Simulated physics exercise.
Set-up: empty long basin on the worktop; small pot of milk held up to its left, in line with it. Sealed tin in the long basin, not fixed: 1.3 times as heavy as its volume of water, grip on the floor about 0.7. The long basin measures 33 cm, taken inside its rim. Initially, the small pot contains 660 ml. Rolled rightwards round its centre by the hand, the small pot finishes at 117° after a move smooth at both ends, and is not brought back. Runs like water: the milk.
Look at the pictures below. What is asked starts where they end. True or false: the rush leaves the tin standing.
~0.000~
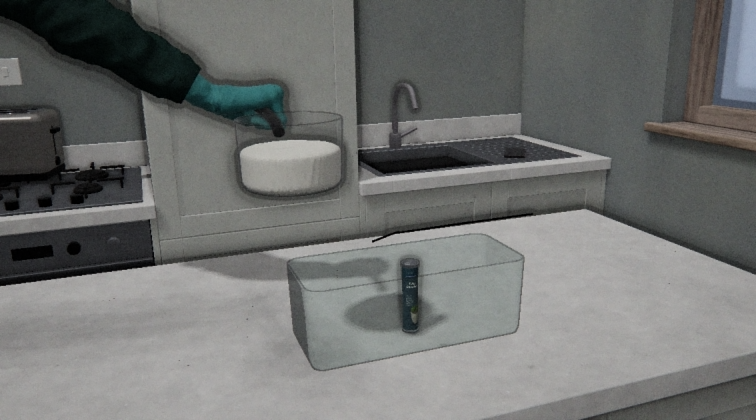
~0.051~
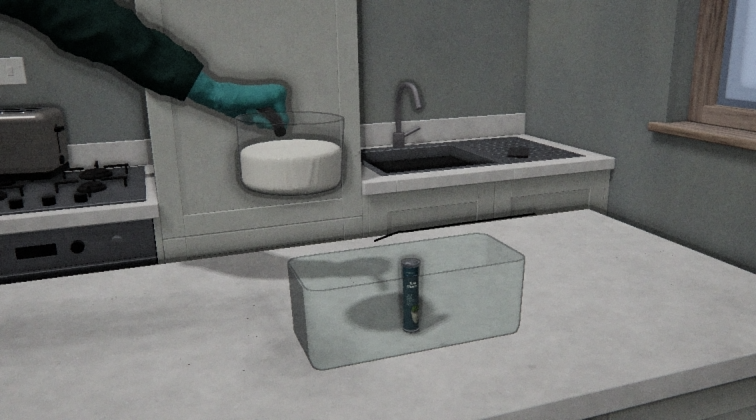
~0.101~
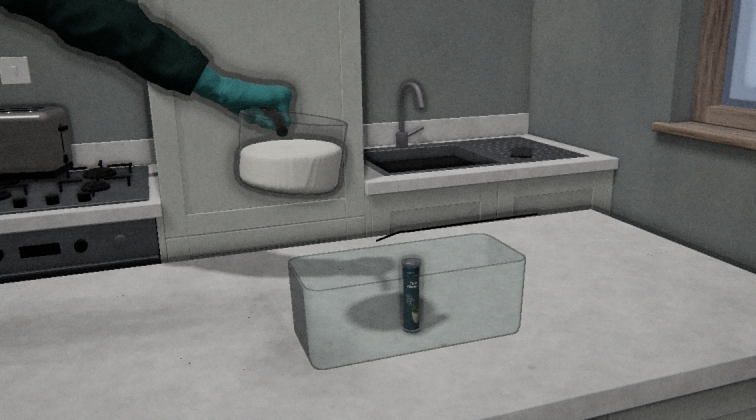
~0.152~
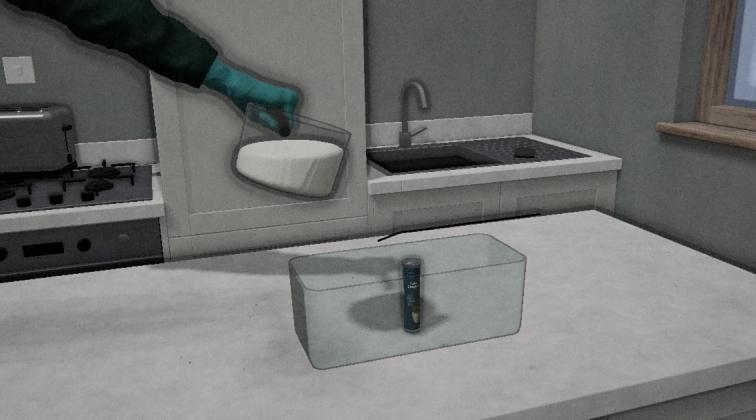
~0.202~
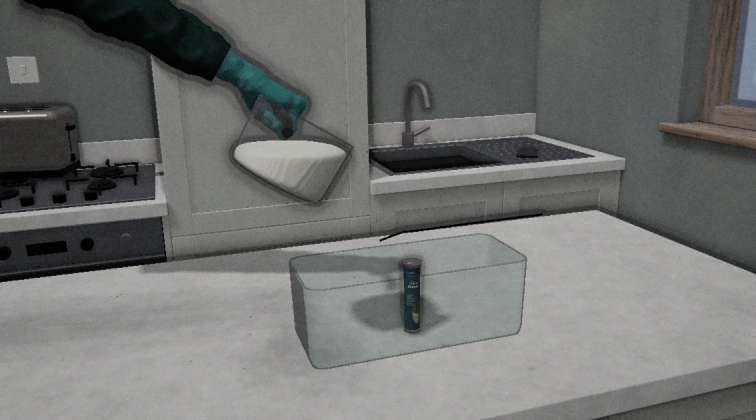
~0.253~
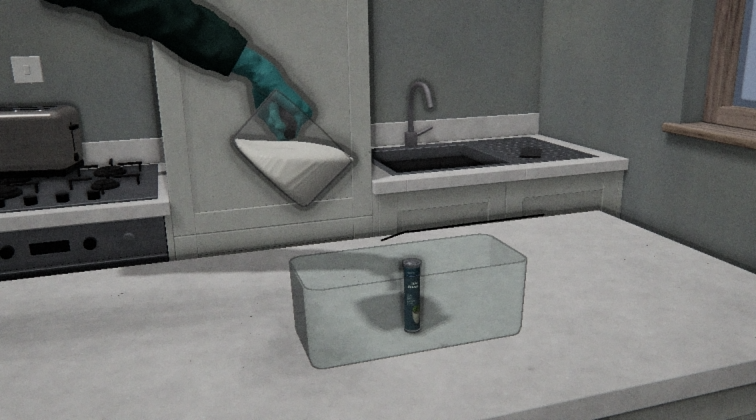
True.
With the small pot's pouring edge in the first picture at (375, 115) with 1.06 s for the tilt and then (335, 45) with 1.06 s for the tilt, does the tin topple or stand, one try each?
In the first try it comes down; in the second it comes down.
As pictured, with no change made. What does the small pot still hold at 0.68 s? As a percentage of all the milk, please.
Share remaining: Approx. 4 %.
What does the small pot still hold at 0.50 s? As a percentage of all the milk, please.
Some 26 % of it is still there.
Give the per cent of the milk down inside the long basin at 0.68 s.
Value: Approx. 86 %.
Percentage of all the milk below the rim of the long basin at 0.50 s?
22 %, give or take.
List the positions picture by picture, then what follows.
In the first frame, tilt 0°; pouring edge (339, 116); surface from (240, 152) to (337, 145); the long basin's rim runs from (296, 277) to (504, 246); the tin's top is at (410, 266).
In the second frame, tilt 2°; pouring edge (341, 118); surface from (241, 152) to (338, 145).
In the third frame, tilt 9°; pouring edge (344, 124); surface from (241, 151) to (338, 145).
In the fourth frame, tilt 19°; pouring edge (348, 133); surface from (239, 152) to (341, 146).
In the fifth frame, tilt 32°; pouring edge (350, 146); surface from (236, 149) to (343, 148).
In the sixth frame, tilt 47°; pouring edge (348, 162); surface from (235, 141) to (344, 151).
By 0.50 s the tilt is 112° and 25 per cent is still to pour; the tin stands where it began.
By 0.68 s the tilt is 117° and 4 per cent is still to pour; the tin stands where it began.
By 0.87 s the tilt is 117° and 0 per cent is still to pour; the tin stands where it began.
By 1.08 s the tilt is 117° and 0 per cent is still to pour; the tin stands where it began.
At rest the tin stands where it began.
